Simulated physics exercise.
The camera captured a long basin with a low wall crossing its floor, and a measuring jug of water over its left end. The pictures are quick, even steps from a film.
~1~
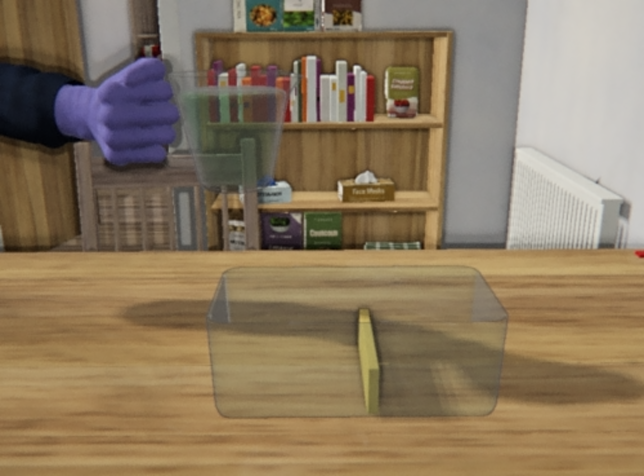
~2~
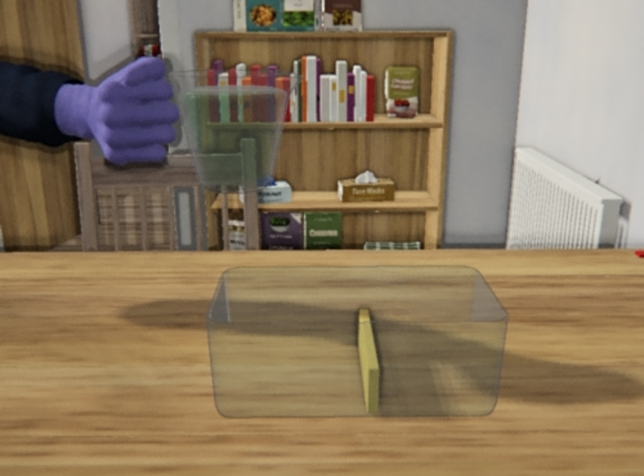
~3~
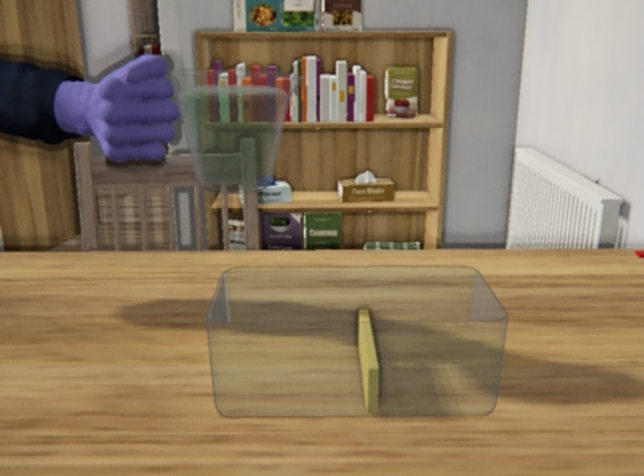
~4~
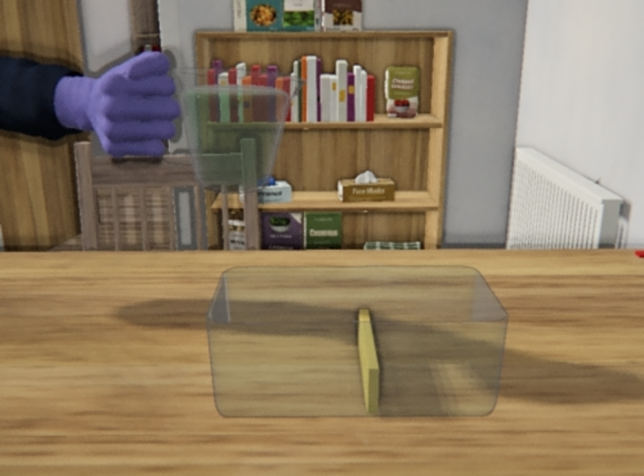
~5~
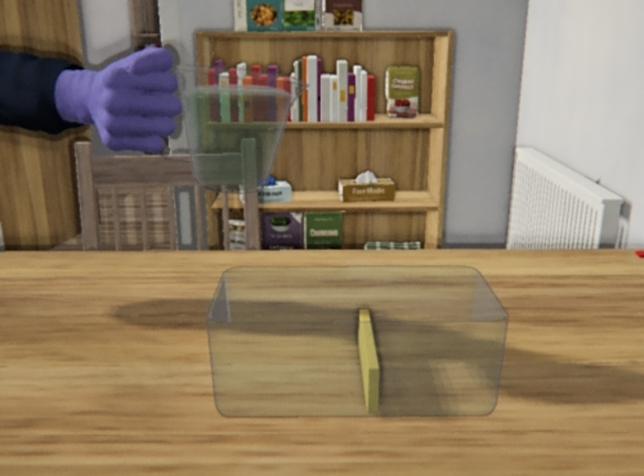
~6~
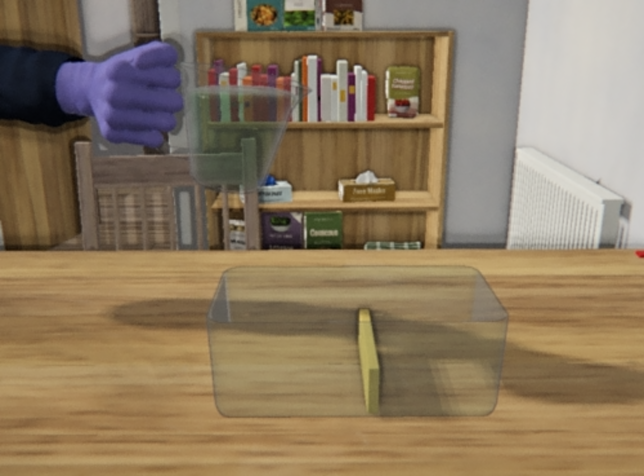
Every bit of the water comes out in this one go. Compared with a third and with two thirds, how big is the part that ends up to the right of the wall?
It is between the two.
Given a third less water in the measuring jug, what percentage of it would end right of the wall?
Some 35 parts in a hundred, give or take.
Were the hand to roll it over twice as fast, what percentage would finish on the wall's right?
Around 30 per cent ends up there.
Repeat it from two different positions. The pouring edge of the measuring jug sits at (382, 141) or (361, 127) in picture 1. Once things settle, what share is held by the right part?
Near 95 % and 95 %.
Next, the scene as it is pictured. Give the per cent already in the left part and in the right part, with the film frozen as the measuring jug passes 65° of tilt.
You'd find 0 per cent on the left and 5 per cent on the right.
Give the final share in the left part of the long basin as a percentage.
Roughly 40 %.
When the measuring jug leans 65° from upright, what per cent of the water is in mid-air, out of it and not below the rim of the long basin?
I'd say some 25 per cent of it.
A moment on, the measuring jug is tipped part way and 72 per cent is still to pour, 1 is left of the wall and 4 right of it.
Next, the measuring jug is tipped on its side and 16 per cent is still to pour, 11 is left of the wall and 50 right of it.
Then the measuring jug is tipped right over and 0 per cent is still to pour, 39 is left of the wall and 58 right of it.
Later the measuring jug is tipped right over and 0 per cent is still to pour, 40 is left of the wall and 59 right of it.
Finally, 40 per cent lies left of the wall, 59 right of it and 2 outside.
